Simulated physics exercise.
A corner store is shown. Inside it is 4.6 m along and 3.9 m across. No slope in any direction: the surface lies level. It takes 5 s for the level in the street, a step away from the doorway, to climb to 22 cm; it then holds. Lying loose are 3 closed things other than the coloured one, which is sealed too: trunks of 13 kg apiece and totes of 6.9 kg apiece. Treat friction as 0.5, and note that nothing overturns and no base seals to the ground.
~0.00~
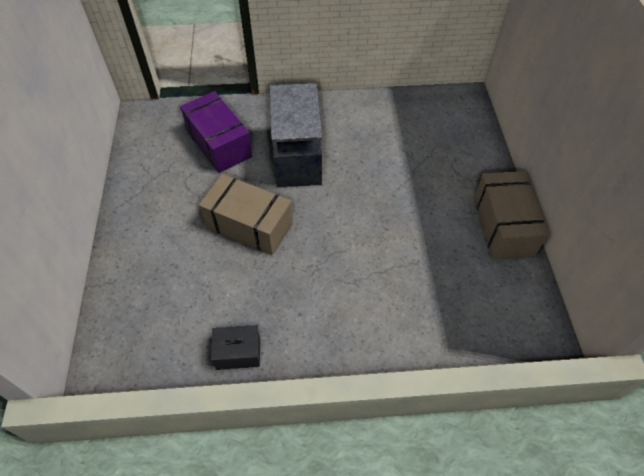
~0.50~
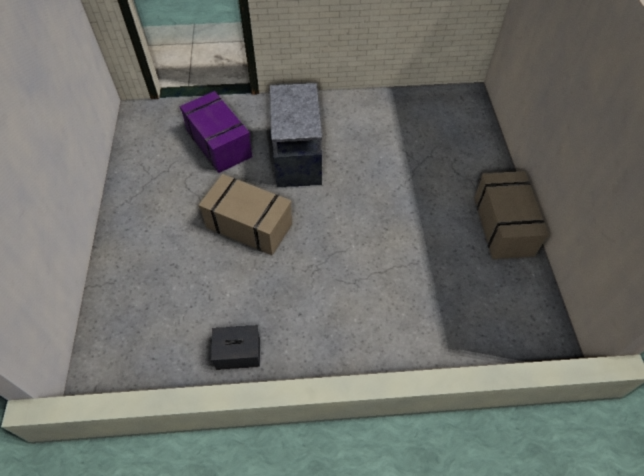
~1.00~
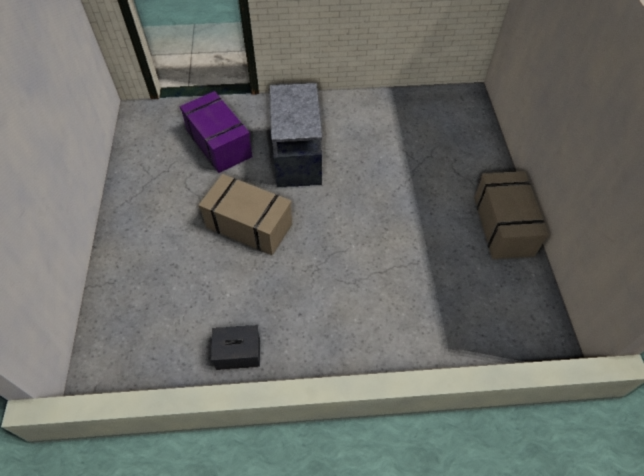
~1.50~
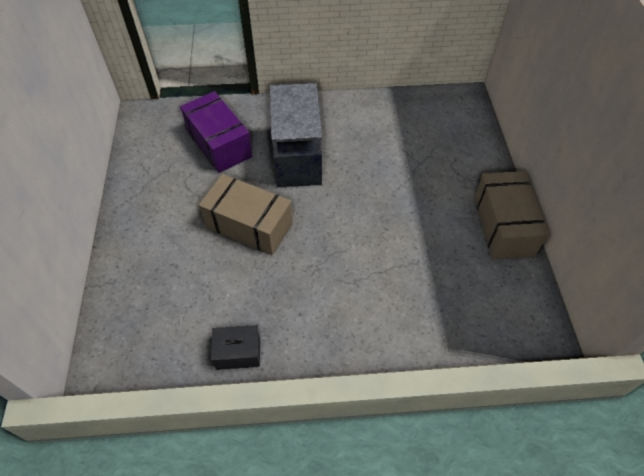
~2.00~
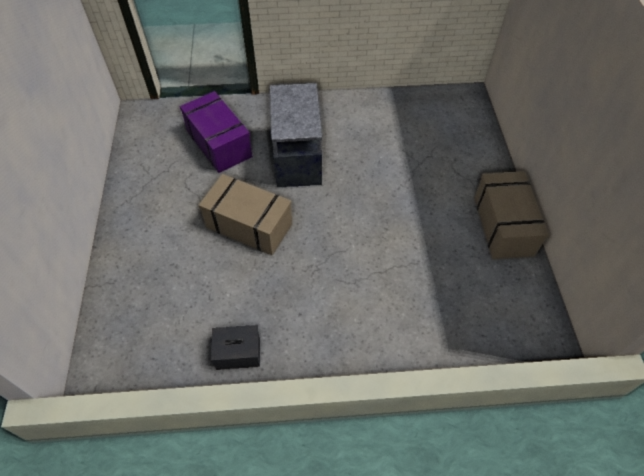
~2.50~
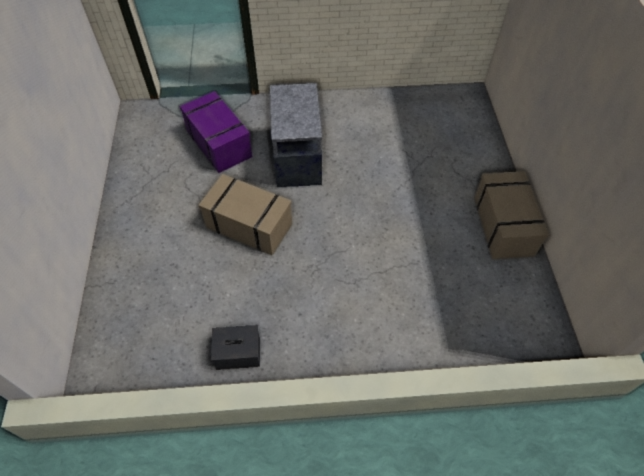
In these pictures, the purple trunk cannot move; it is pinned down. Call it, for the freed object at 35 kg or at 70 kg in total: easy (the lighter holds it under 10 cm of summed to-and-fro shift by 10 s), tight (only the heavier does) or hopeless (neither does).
Tight.
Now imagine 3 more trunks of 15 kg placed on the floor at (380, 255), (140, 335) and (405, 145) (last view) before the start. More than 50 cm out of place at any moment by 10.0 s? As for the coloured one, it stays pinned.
Spot one stays inside, spot two crosses the limit, spot three stays inside.
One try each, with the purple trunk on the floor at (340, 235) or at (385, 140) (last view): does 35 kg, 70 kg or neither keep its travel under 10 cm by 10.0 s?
First try both suffice, second try both suffice.
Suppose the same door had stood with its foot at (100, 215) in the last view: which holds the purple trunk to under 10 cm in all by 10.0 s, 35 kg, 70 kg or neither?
Moved there, the heavy choice alone works.
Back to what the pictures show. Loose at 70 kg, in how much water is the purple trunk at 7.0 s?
Depth: Approx. 8 cm.
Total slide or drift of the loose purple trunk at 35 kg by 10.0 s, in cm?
200 cm in all.
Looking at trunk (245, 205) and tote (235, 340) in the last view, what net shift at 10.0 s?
In that order: 150 cm, 200 cm.
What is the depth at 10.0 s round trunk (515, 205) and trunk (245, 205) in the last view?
I'd estimate 4 cm for the first and 7 cm for the second.
After 3.5 s the purple trunk would be 0 cm from its start with 35 kg and 0 cm from its start with 70 kg; 4 cm of water round it then.
After 4.5 s the purple trunk would be 0 cm from its start with 35 kg and 0 cm from its start with 70 kg; 5 cm of water round it then.
After 7.0 s the purple trunk would be 73 cm from its start with 35 kg and 0 cm from its start with 70 kg; 8 cm of water round it then.
After 10.0 s the purple trunk would be 195 cm from its start with 35 kg and 0 cm from its start with 70 kg; 9 cm of water round it then.
